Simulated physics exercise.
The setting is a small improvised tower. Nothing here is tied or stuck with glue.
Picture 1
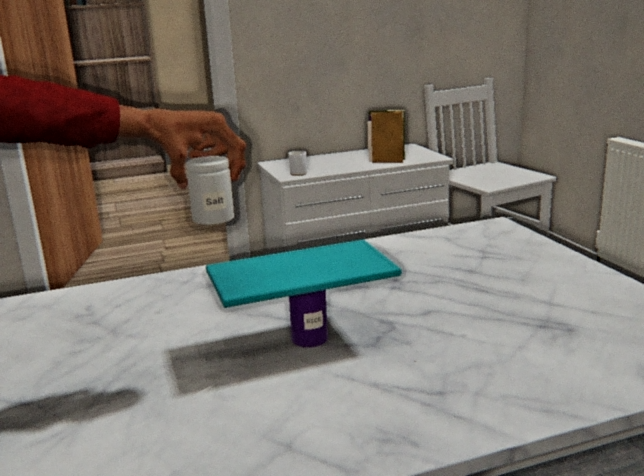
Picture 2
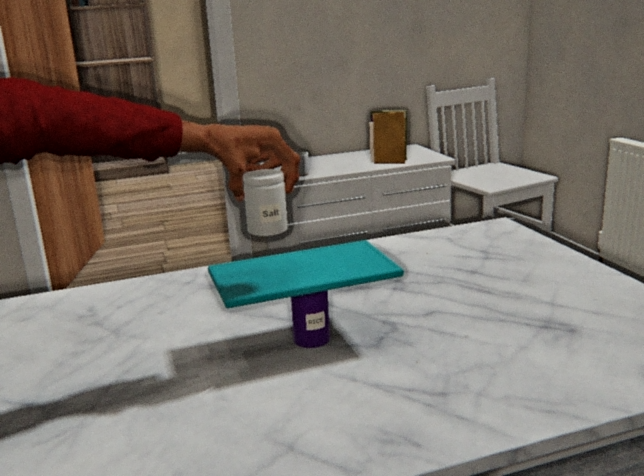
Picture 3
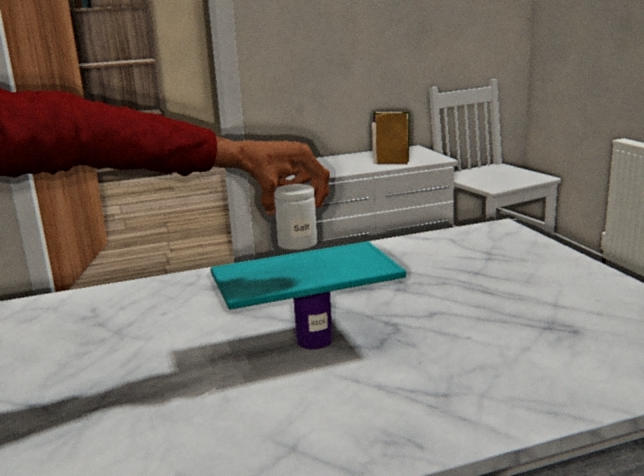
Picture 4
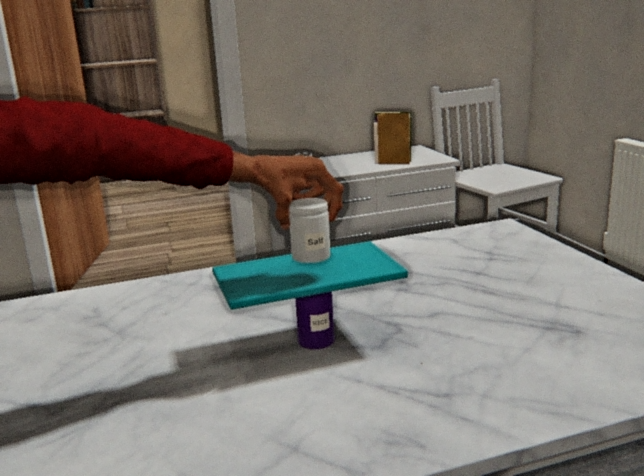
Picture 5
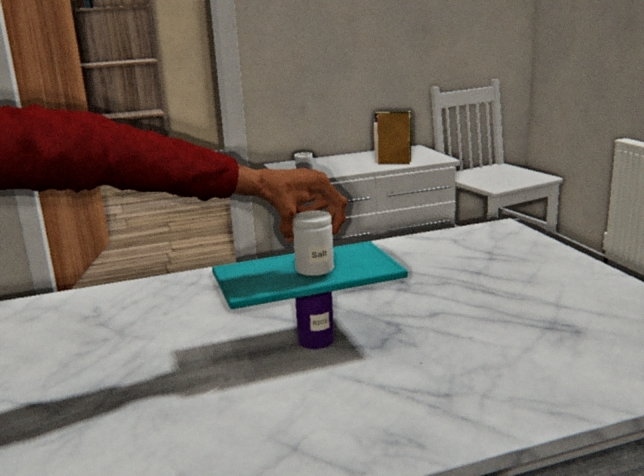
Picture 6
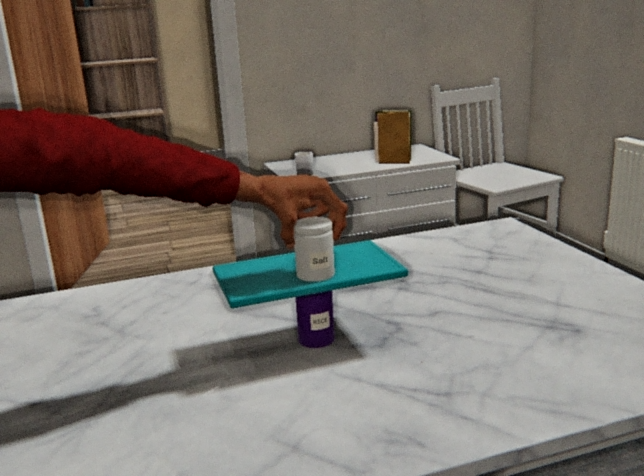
A hand in a red sleeve carries a white jar labelled as salt rightward from the left, then lowers it onto a teal board and keeps hold of it. The board lies across an upright purple jar on a white marble table, seen from slightly above by a nearly still camera. Behind stand a white chest with a brown book, a white chair at right, and wooden shelving at left.
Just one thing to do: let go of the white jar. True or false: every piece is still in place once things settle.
True.
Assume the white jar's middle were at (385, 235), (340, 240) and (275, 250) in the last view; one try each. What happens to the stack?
Try 1: Topples; try 2: Stands; try 3: Topples.
Then, 0.80 s after the last picture, nothing has stirred.
Then, 1.70 s after the last picture, white jar resting near (314, 249).
At rest, all 3 in place. Seen from the same camera at the end, white jar near (314, 249). The stack stays up.
